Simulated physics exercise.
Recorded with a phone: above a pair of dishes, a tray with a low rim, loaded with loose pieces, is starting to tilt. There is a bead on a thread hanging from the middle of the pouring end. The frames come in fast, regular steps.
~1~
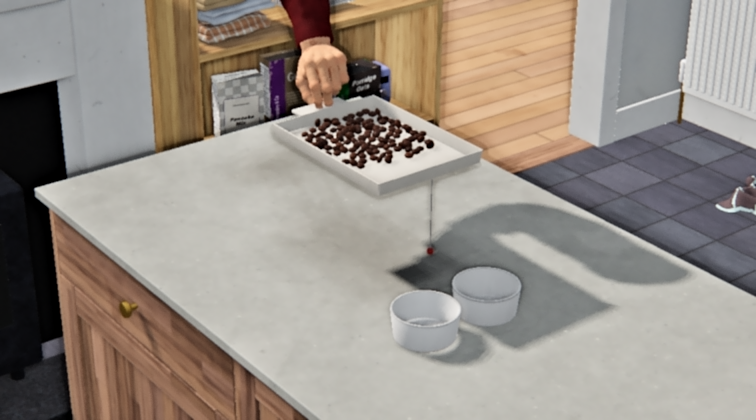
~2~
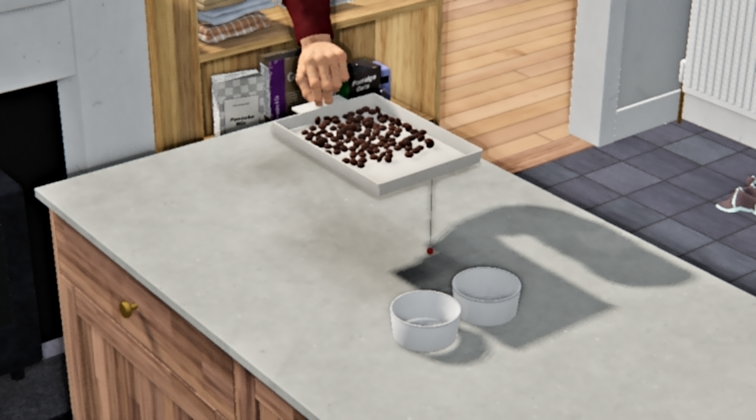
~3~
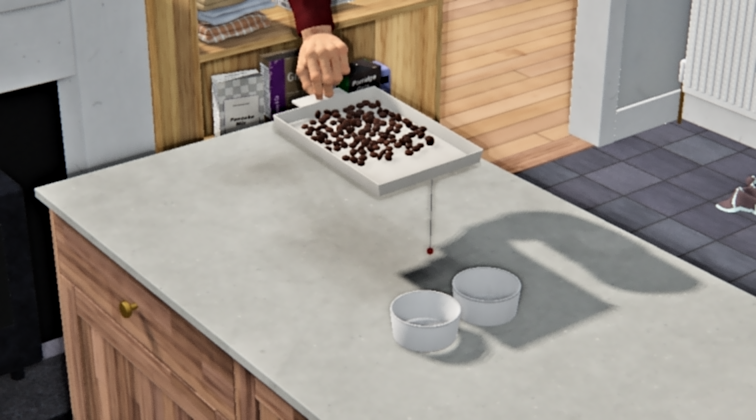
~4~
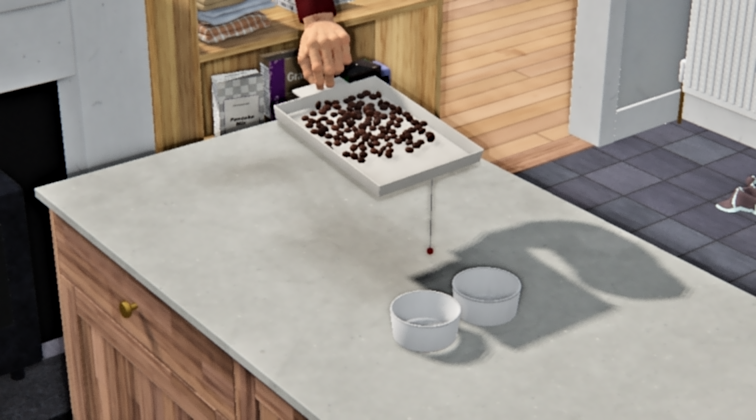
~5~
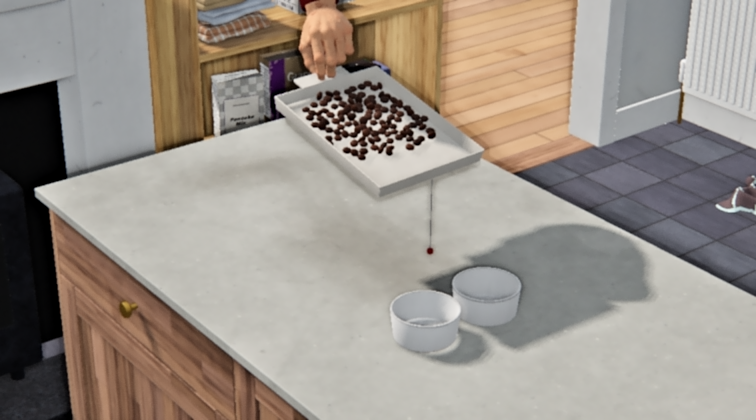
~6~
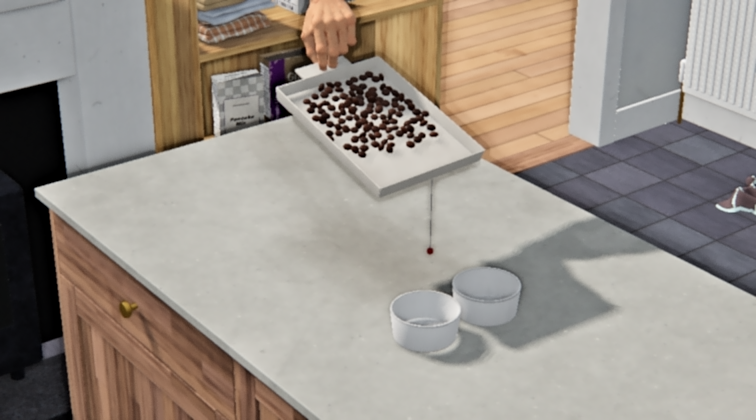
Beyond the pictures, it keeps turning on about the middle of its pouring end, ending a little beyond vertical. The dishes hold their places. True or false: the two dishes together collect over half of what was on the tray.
False, they collect less than half.
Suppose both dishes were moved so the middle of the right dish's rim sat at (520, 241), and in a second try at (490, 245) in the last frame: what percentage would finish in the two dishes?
First position: Some 30 %; second position: Some 20 %.
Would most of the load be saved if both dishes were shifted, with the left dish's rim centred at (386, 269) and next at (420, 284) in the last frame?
First below a half, then above a half.
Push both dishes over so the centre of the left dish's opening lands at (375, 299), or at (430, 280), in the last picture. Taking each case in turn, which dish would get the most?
The right-hand one the first time, the left-hand one the second.
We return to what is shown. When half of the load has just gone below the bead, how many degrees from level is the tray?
105° or so.
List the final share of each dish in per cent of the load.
Near 10 in a hundred for the left dish; near 20 for the right dish.
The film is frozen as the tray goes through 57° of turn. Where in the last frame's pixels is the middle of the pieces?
I'd mark the middle close to (417, 164).
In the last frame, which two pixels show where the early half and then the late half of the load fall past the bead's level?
First part (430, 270), rest (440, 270).
Soon, tray tipped steeply; nearly all on the tray; a stray few in the air.
A while on, tray tipped right over; most on the tray; a stray few in the left dish; a stray few in the right dish; a small part outside both; a small part in the air.
Towards the end, tray tipped past a quarter turn; a small part in the left dish; a small part in the right dish; most outside both.
Finally, tray tipped past a quarter turn; a small part in the left dish; a small part in the right dish; most outside both.
